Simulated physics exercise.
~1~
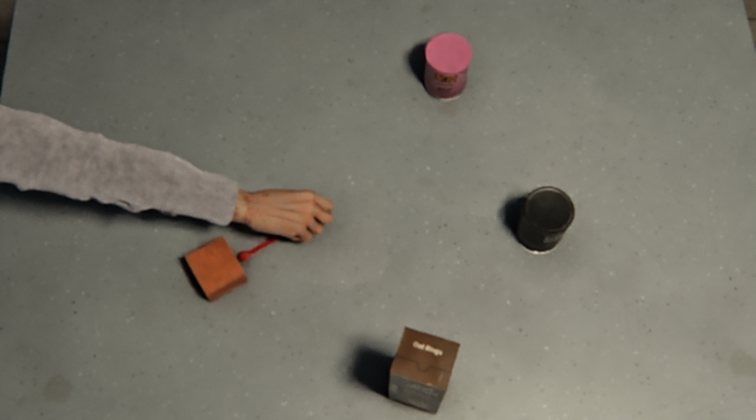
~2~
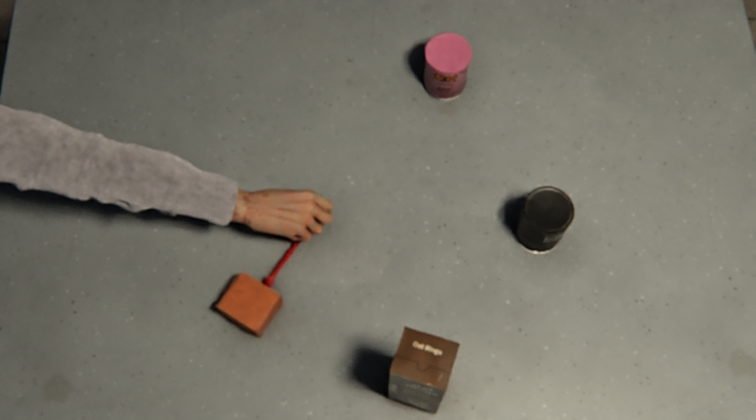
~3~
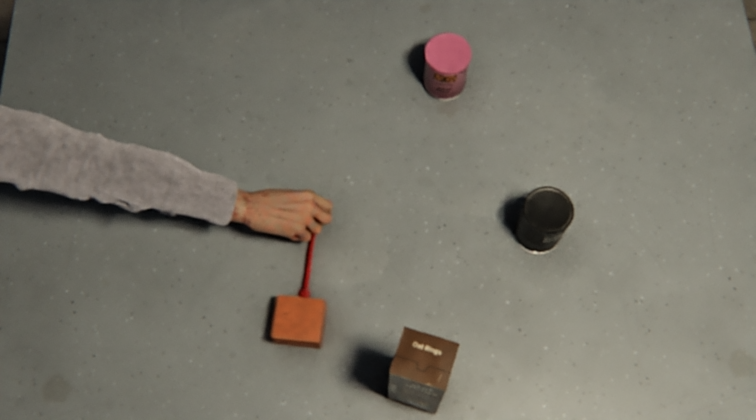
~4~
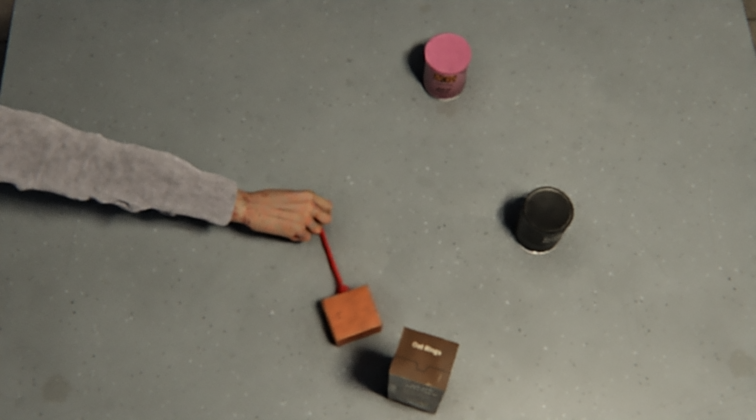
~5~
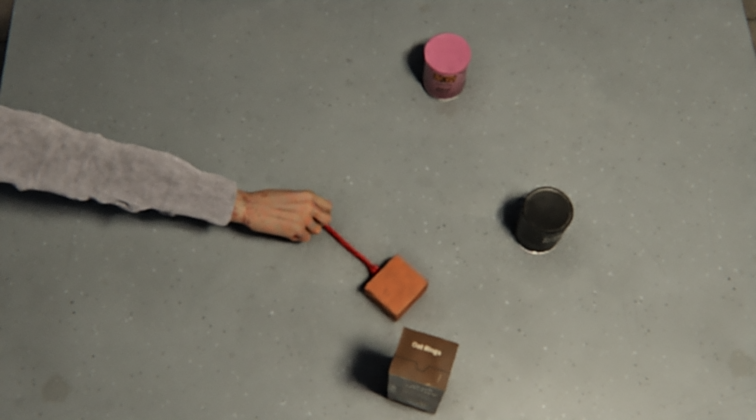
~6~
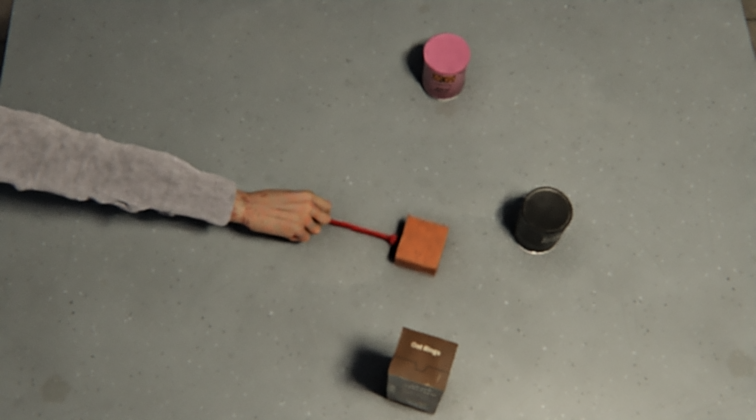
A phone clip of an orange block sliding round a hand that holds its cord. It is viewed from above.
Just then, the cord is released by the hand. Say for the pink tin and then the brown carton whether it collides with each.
Result: Pink tin - collision, brown carton - no collision.
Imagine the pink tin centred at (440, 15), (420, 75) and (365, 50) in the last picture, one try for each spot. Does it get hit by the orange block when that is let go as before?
Outcomes in order: Hit, then hit, then no hit.
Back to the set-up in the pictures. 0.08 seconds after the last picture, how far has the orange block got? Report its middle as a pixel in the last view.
(434, 157).
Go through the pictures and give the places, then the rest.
Orange block (215, 265); pink tin (449, 52); brown carton (425, 358); black tin (549, 209), in the first picture.
Orange block (249, 301), in the second picture.
Orange block (298, 318), in the third picture.
Orange block (352, 312), in the fourth picture.
Orange block (397, 284), in the fifth picture.
Orange block (422, 242); pink tin (447, 53); brown carton (424, 358); black tin (548, 210); going round anticlockwise, in the sixth picture.
Then, 0.08 s later than the last view, block near (434, 157).
Then, 0.20 s later than the last view, block near (439, 108); pink tin pushed aside.
Finally, block near (440, 107); pink tin pushed aside. The pink tin is struck and the brown carton remains clear.
